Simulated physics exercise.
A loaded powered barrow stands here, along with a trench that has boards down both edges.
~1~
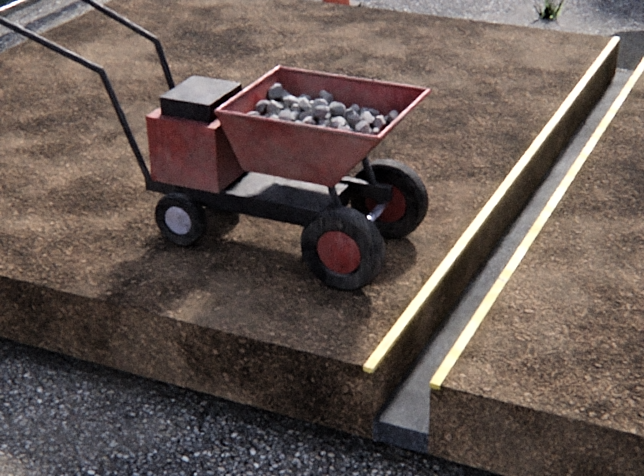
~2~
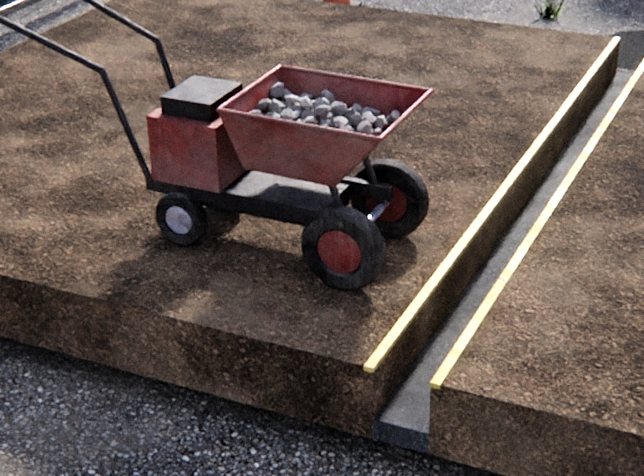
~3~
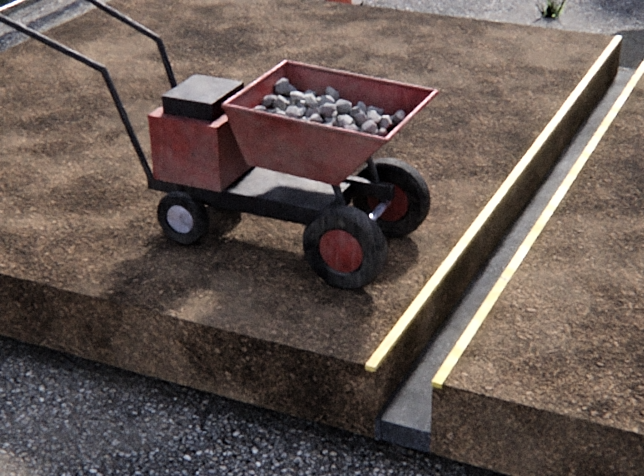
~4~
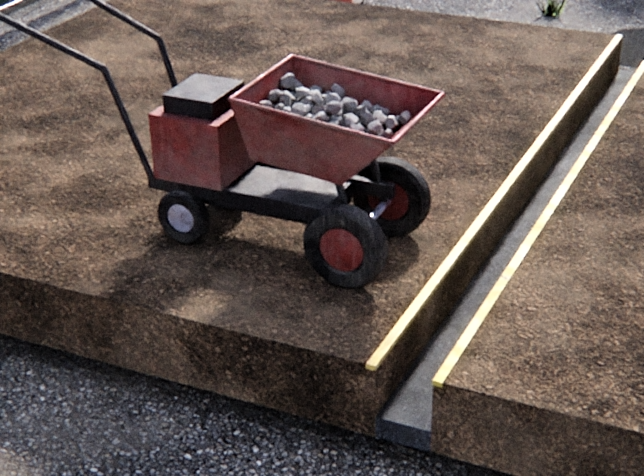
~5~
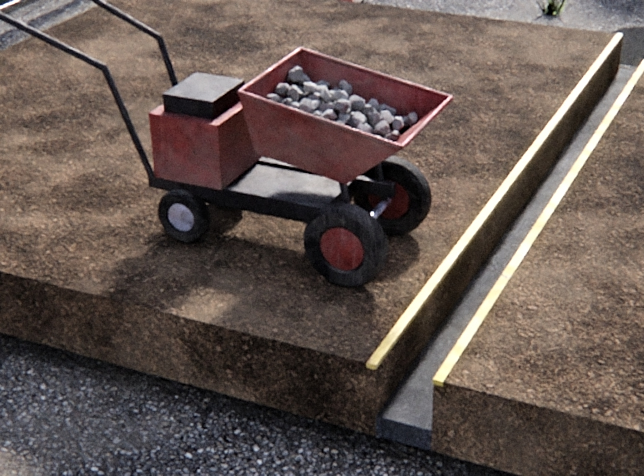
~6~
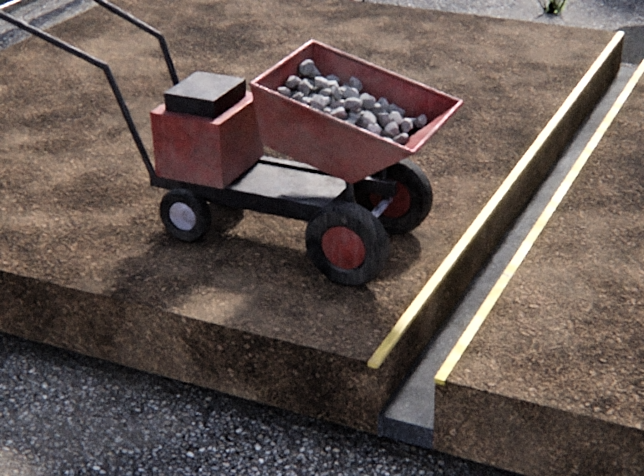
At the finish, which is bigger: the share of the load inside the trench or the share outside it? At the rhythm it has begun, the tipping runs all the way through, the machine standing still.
The share outside is bigger.
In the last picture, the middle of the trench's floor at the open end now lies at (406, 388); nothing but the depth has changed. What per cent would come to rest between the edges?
I'd say around 10 in a hundred.
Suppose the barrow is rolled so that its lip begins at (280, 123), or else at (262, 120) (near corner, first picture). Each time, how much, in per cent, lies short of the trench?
Trial 1 around 40 %, trial 2 around 50 %.
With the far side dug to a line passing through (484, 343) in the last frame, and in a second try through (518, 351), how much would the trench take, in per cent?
Respectively, 50 % and 90 %.
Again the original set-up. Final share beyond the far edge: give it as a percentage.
About 80 %.
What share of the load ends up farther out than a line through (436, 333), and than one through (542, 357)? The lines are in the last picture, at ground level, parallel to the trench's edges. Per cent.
Close to 80 and 20 per cent respectively.
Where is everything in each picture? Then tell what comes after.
Lip of the skip near (378, 139), level; top of the load near (296, 116), broken stones; first edge of the trench near (397, 328); far edge near (461, 343), the trench under half as wide as the skip, and about as deep as wide, in the first picture.
Lip of the skip near (380, 140), level; top of the load near (297, 115), in the second picture.
Lip of the skip near (386, 141), tipped barely; top of the load near (302, 112), in the third picture.
Lip of the skip near (393, 143), tipped a little; top of the load near (308, 109), in the fourth picture.
Lip of the skip near (401, 148), tipped a little; top of the load near (315, 101), in the fifth picture.
Lip of the skip near (412, 153), tipped a little; top of the load near (313, 99); first edge of the trench near (402, 324); far edge near (466, 339), in the sixth picture.
Shortly afterwards, skip tipped steeply; the whole lot in the skip.
Next, skip tipped right over; the bulk in the skip; only a few in or heaped over the trench; a little beyond it; only a few falling.
Some moments later, skip tipped right over; near a quarter in the skip; a little in or heaped over the trench; the bulk beyond it.
In the end, skip tipped right over; a little in the skip; a little in or heaped over the trench; the bulk beyond it.
